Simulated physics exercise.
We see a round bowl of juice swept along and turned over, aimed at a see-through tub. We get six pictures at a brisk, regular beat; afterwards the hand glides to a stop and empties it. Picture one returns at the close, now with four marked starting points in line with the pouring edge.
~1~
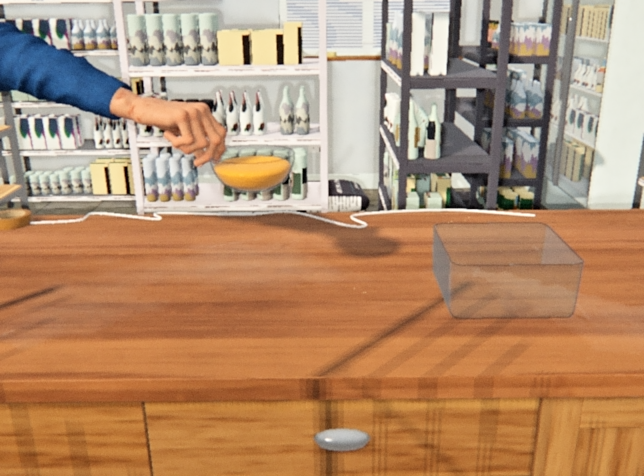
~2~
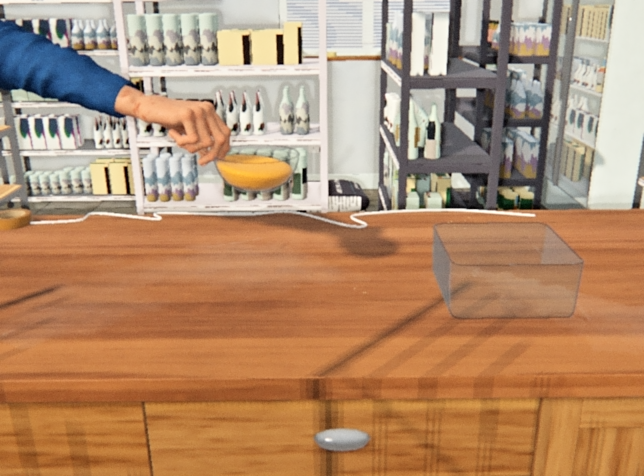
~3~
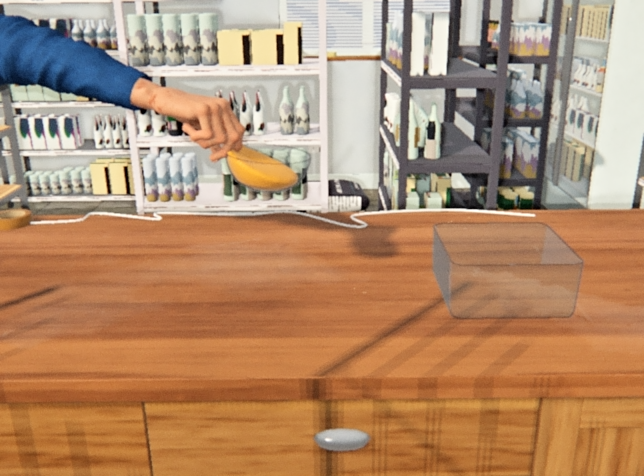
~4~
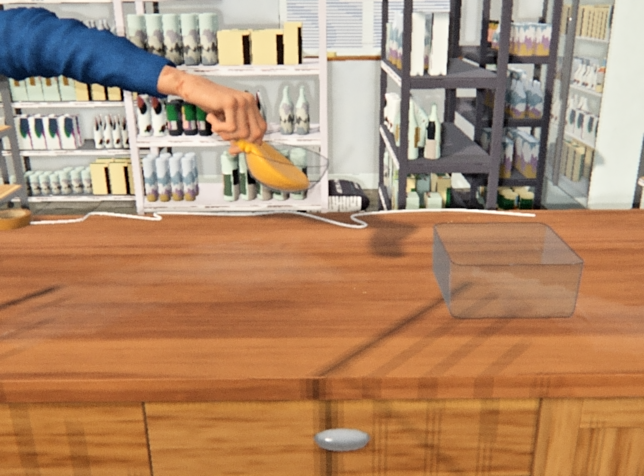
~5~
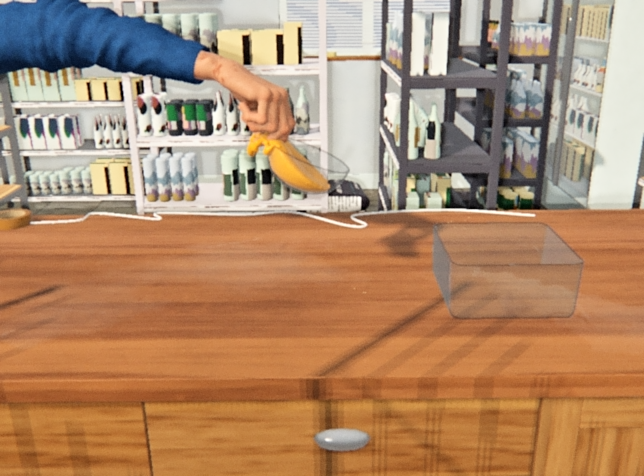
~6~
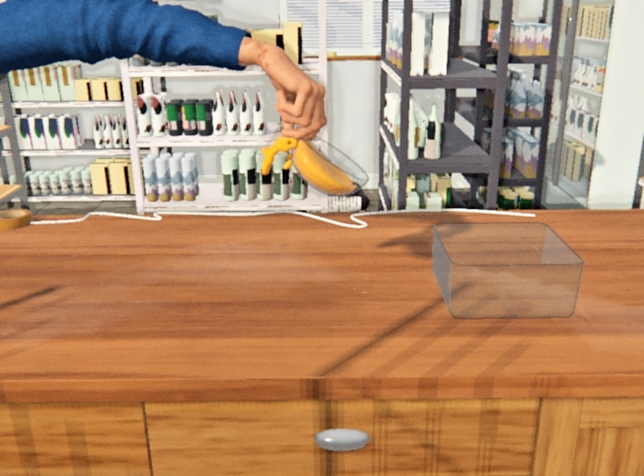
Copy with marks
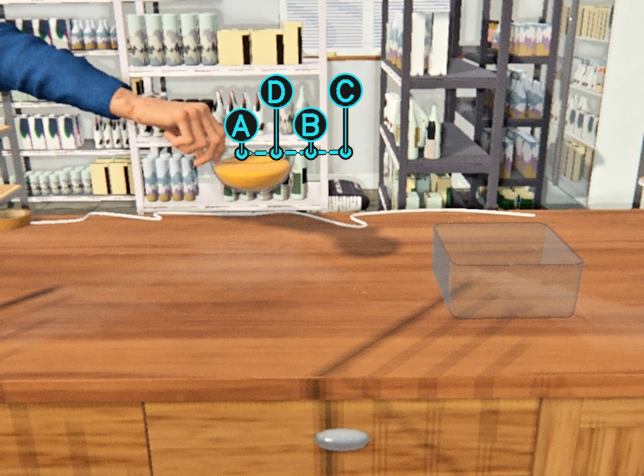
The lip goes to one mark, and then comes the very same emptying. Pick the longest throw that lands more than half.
Choose D.
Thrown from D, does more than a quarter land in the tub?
Yes.
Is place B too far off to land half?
No, not at all.
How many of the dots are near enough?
Three.
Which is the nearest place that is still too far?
That is place A.
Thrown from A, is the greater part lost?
Yes.
On the marked copy, A at (241, 153); B at (310, 152); C at (345, 152); D at (276, 153).
With A, about 34 % lands in the tub, 55 % falls short and 11 % goes beside or beyond.
With B, about 79 % lands in the tub, 17 % falls short and 4 % goes beside or beyond.
With C, about 70 % lands in the tub, 9 % falls short and 21 % goes beside or beyond.
With D, about 64 % lands in the tub, 31 % falls short and 5 % goes beside or beyond.
